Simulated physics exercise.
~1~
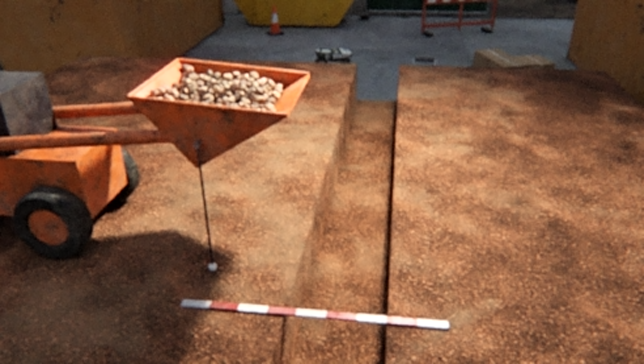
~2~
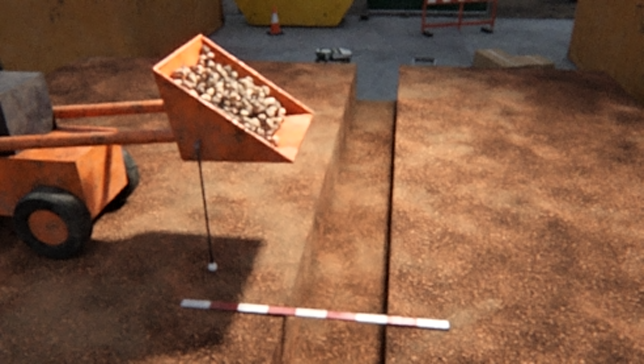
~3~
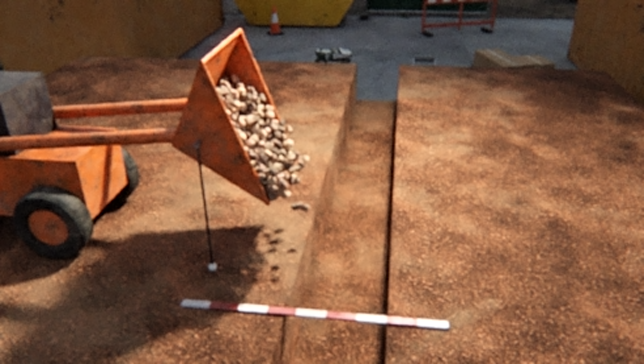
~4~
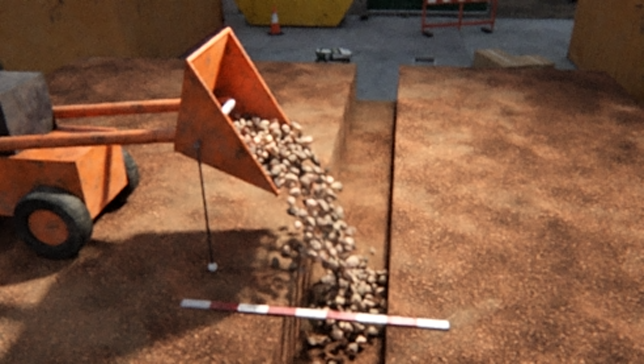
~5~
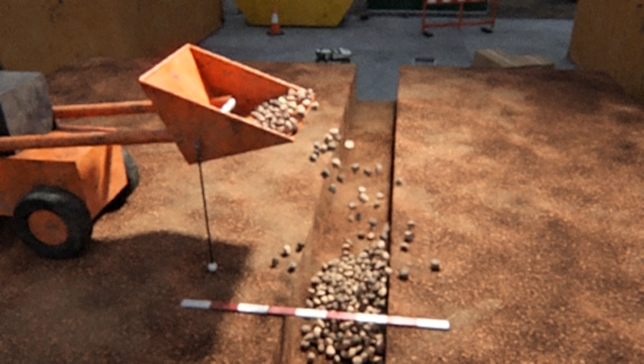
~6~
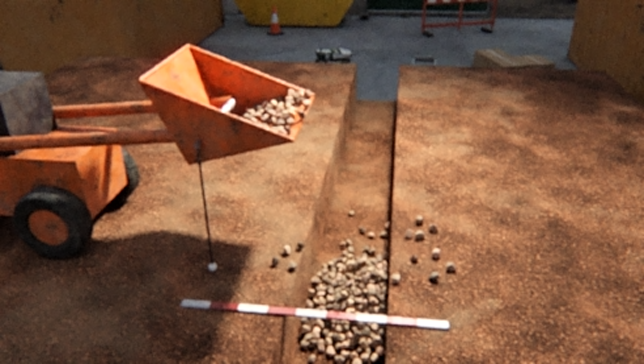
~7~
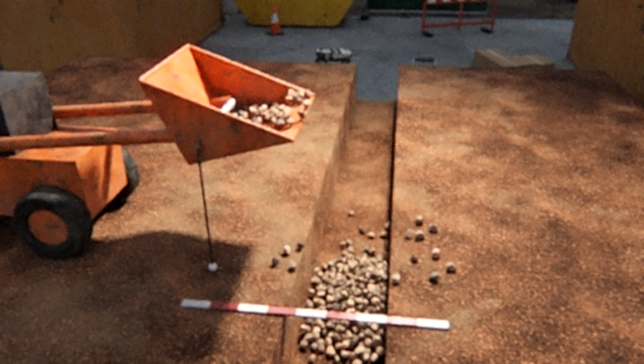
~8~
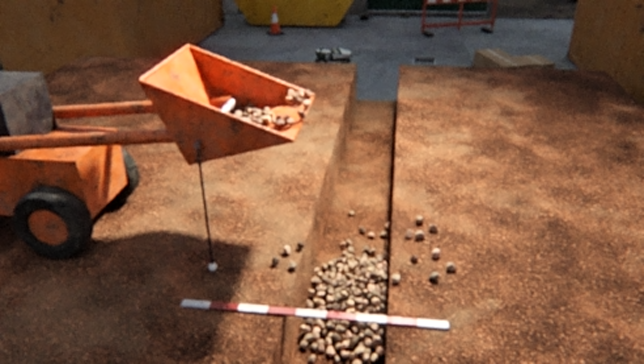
An orange loader bucket full of pale stones tipped forward and poured most of them into a narrow trench in the brown ground, then tilted partway back and stayed still, with some stones left inside and a few scattered beside the trench.
